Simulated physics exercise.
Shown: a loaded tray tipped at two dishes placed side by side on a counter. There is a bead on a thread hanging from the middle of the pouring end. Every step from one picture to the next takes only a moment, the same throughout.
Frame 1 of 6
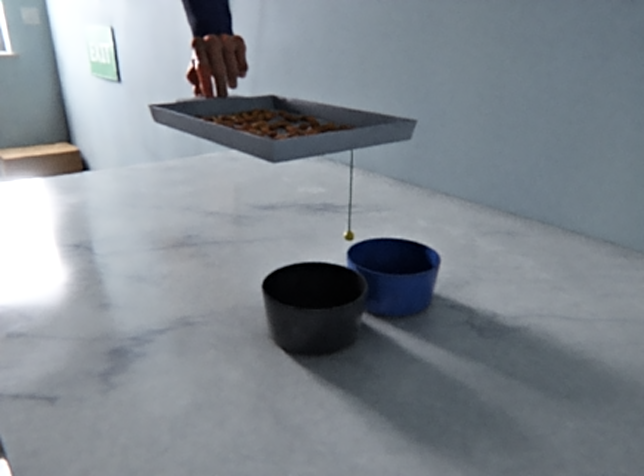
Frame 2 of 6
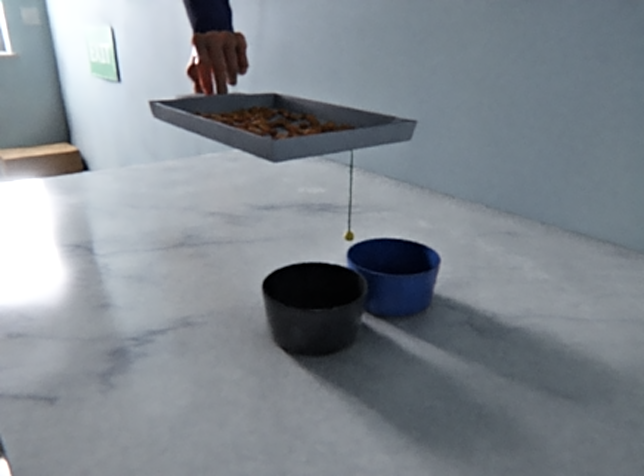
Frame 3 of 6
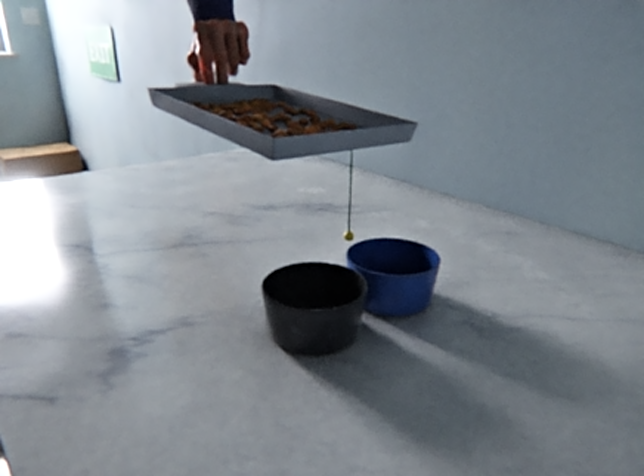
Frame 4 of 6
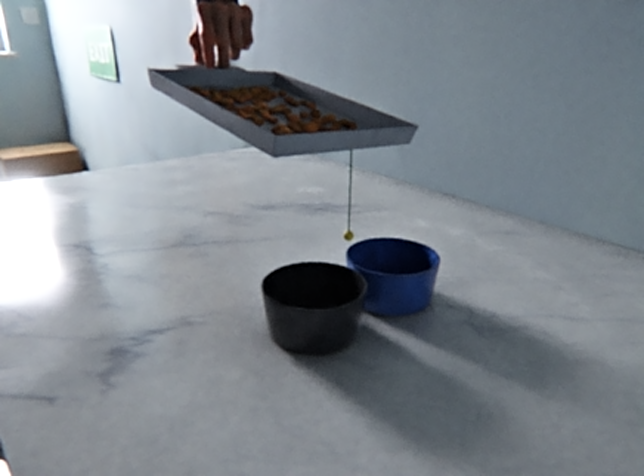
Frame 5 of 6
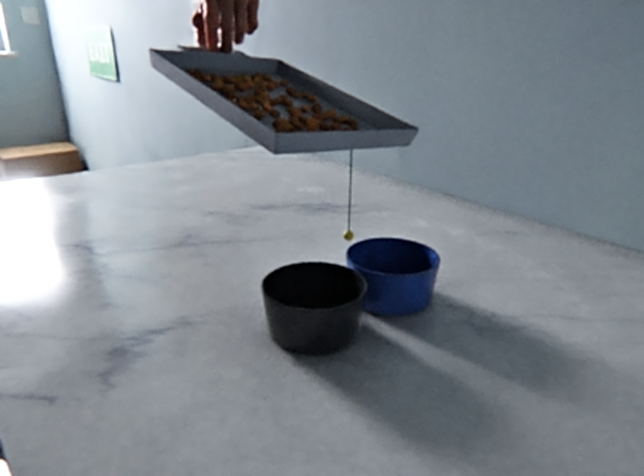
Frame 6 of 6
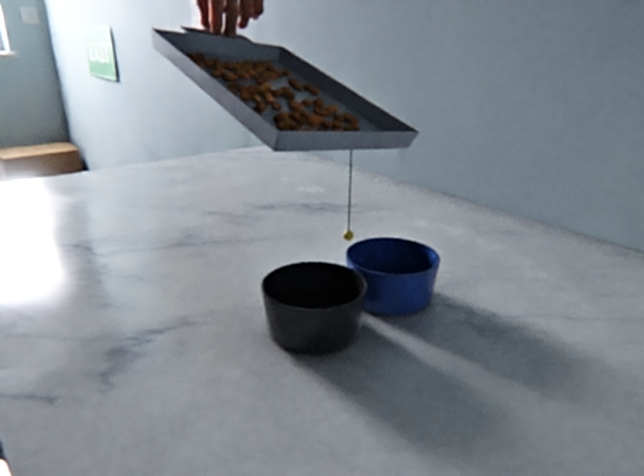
The clip shows a hand holding a gray tray of small brown pieces above a black bowl and a blue bowl on a marbled counter, then gradually raising the tray's far end so it slopes toward the viewer.
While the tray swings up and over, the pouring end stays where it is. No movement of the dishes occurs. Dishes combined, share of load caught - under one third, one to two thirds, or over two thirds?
One to two thirds.
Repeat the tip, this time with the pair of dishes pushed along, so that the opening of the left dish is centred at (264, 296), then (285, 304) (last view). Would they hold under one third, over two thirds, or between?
First attempt: Under a third; second attempt: Below one third.
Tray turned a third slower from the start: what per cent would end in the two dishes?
I'd say 40 percent or thereabouts.
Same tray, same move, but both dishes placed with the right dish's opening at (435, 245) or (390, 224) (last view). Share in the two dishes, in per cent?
About 80 and 30 per cent respectively.
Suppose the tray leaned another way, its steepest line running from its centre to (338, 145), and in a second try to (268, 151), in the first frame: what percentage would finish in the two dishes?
Around 80 per cent first, around 60 per cent next.
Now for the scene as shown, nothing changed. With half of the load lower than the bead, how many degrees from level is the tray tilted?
About 100 degrees.
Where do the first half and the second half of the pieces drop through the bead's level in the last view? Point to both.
Early half (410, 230), late half (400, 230).
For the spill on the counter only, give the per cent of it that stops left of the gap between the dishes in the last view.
Estimate: About 10 percent.
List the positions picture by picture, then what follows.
The first frame shows corners of the pouring end (273, 140) and (412, 120), level; middle of the load (271, 127), bits of cat kibble; left dish (349, 324); right dish (427, 289); bead on its thread (349, 236).
The second frame shows corners of the pouring end (274, 139) and (412, 121), level; middle of the load (271, 125).
The third frame shows corners of the pouring end (274, 137) and (413, 122), tipped barely, lowest at the right corner; middle of the load (271, 120).
The fourth frame shows corners of the pouring end (276, 135) and (414, 125), tipped a little, lowest at the right corner; middle of the load (272, 111).
The fifth frame shows corners of the pouring end (278, 132) and (414, 128), tipped a little, lowest at the right corner; middle of the load (273, 102).
The sixth frame shows corners of the pouring end (280, 130) and (415, 131), tipped clearly, lowest at the right corner; middle of the load (275, 93); left dish (348, 324); right dish (427, 289).
Just after the last frame, tray tipped steeply; every one on the tray.
A moment on, tray tipped right over; roughly two thirds on the tray; just a few in the left dish; roughly a quarter in the right dish; roughly a quarter outside both; about a tenth in the air.
Further on, tray tipped past a quarter turn; just a few in the left dish; roughly half in the right dish; roughly half outside both.
When it is over, tray tipped past a quarter turn; just a few in the left dish; roughly half in the right dish; roughly half outside both.
